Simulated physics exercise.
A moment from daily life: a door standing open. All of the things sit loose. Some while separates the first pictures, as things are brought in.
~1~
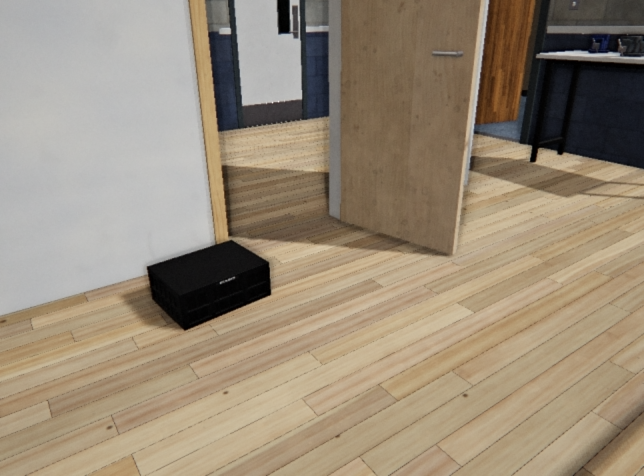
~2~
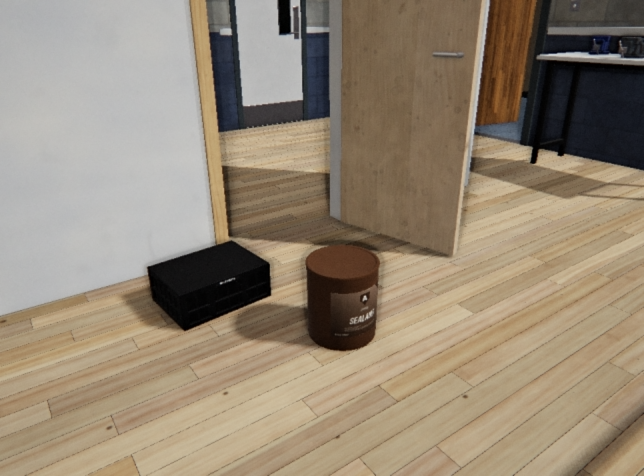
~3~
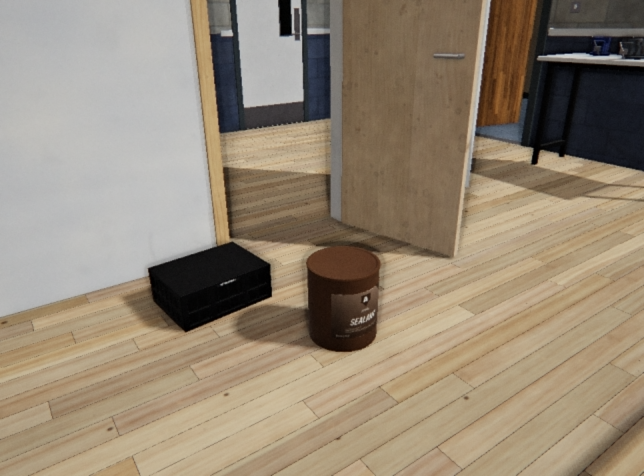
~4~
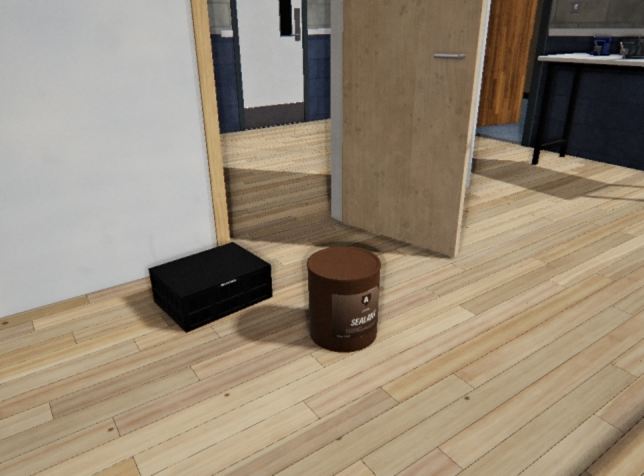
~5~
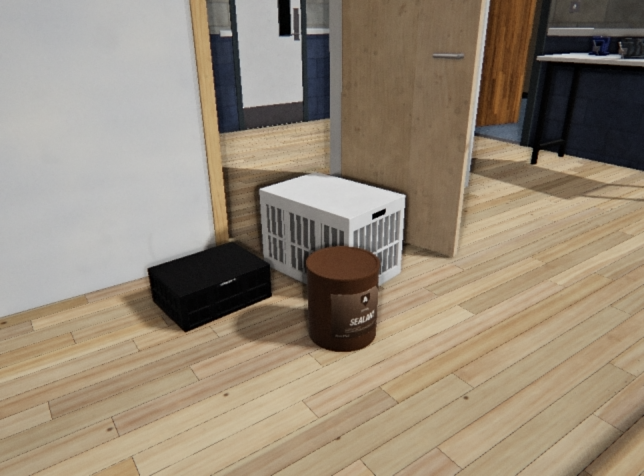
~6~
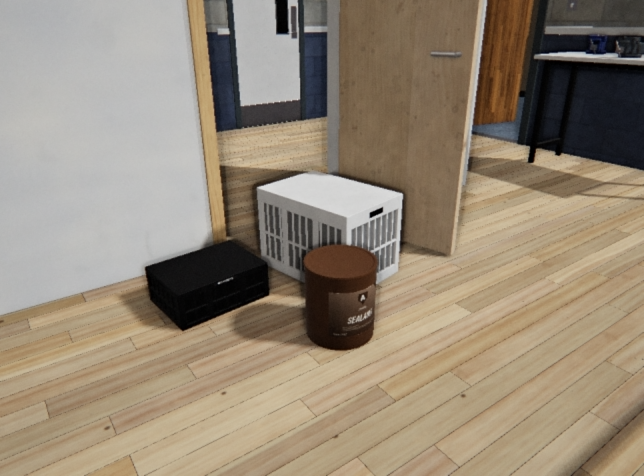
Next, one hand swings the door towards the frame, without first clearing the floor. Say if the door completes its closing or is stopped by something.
The attempt is thwarted.
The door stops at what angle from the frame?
Around 80 degrees.
Then, 0.40 s later than the last frame, door at 95°.
Then, 0.70 s later than the last frame, door at 80°.
When it is over, door at 78°; all 3 as before. End places, in pixels of the last picture, white chest near (328, 230).
